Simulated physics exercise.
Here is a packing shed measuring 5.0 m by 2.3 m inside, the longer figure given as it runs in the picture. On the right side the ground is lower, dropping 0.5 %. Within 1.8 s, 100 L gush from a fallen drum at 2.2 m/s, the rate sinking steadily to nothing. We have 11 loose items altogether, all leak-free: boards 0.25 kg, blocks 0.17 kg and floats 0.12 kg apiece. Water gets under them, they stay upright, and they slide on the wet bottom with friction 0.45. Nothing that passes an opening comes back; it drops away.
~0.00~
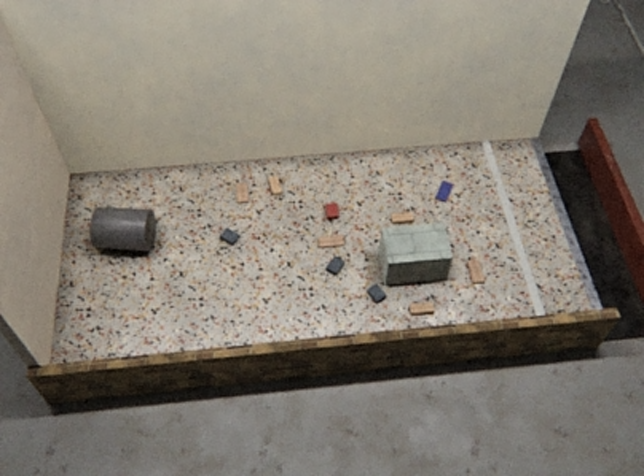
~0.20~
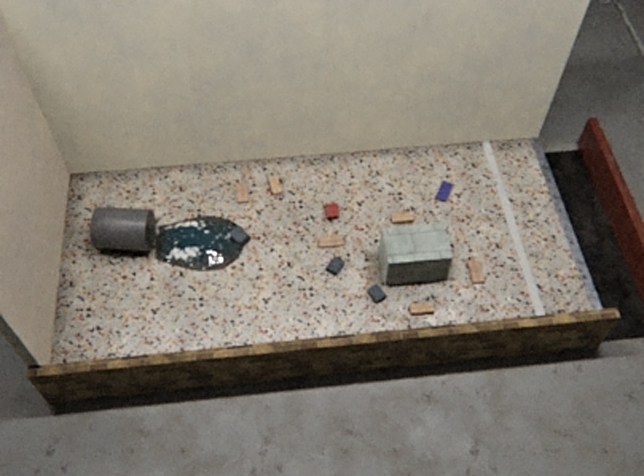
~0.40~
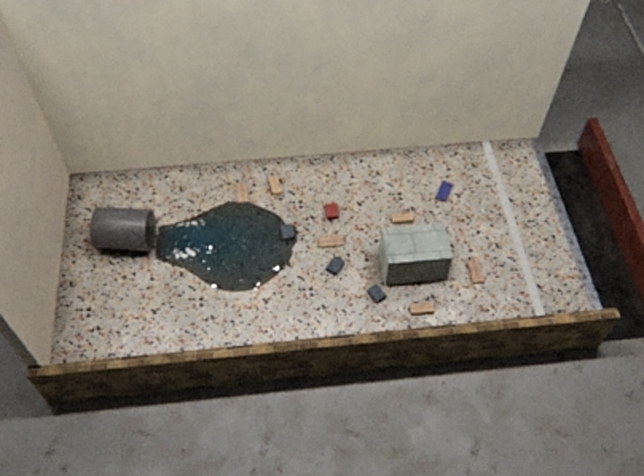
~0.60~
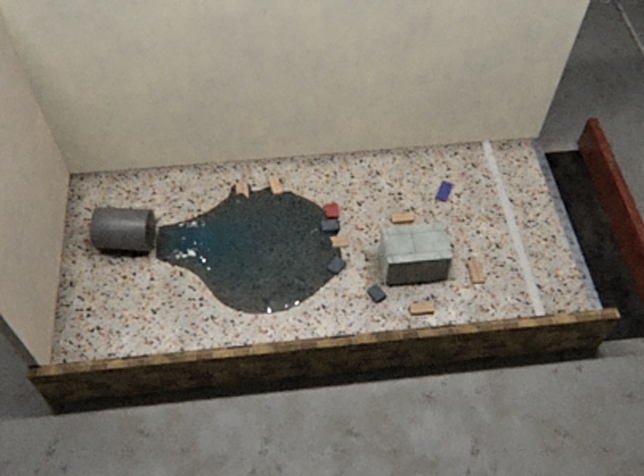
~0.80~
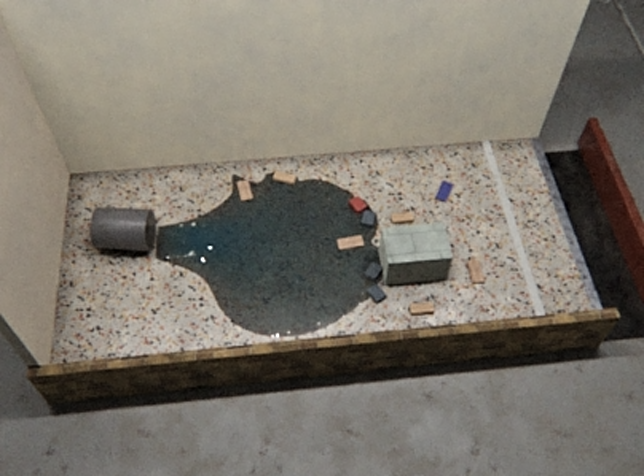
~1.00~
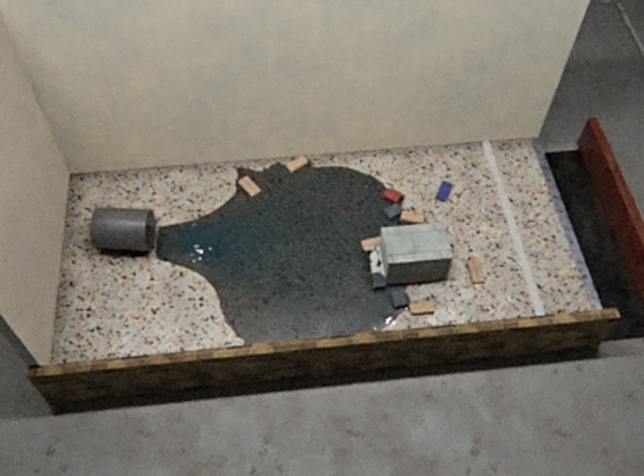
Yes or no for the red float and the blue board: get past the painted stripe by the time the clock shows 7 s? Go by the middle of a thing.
The red float makes it over and the blue board makes it over.
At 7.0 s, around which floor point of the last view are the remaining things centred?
Around (321, 167).
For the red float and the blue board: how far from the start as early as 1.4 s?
120 and 5 cm or so by then.
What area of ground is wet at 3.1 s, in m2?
Around 5.0 m2 of it.
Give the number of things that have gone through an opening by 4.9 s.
8.
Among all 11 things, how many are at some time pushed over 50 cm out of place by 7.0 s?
By my count, 10.
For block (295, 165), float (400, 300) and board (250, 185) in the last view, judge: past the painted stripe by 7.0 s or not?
Respectively: Held back; crossed; held back.
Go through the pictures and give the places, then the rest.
In the first frame, the red float at (332, 210), on the bottom; the blue board at (444, 191), on the bottom; 0.0 m2 under water; 0 of 11 have shifted.
In the second frame, the red float at (332, 210) rests on the ground; the blue board at (444, 191) rests on the ground; 0.4 m2 under water; 1 of 11 have shifted.
In the third frame, the red float at (332, 210) rests on the ground; the blue board at (444, 191) rests on the ground; water covers 0.9 m2; 1 of 11 have shifted.
In the fourth frame, the red float at (332, 210) rests on the ground; the blue board at (444, 191) rests on the ground; water covers 1.7 m2; 1 of 11 have shifted.
In the fifth frame, the red float at (358, 203) rests on the ground, 28 cm from its start; the blue board at (444, 191) rests on the ground; water covers 2.7 m2; 5 of 11 have shifted.
In the sixth frame, the red float at (393, 194) rests on the ground, 66 cm from its start; the blue board at (444, 191), on the bottom; 3.6 m2 under water; 8 of 11 have shifted.
After 1.4 s the red float is near (442, 175), 1.2 m from its start, aground; the blue board is near (451, 191), 0.1 m from its start, aground; 0 of 11 are over the mark; 5 afloat.
After 3.1 s the red float has gone out; the blue board has gone out; 8 of 11 are over the mark; 2 afloat.
After 4.9 s the red float has gone out; the blue board has gone out; 9 of 11 are over the mark; 1 afloat.
After 7.0 s the red float has gone out; the blue board has gone out; 9 of 11 are over the mark; 0 afloat.
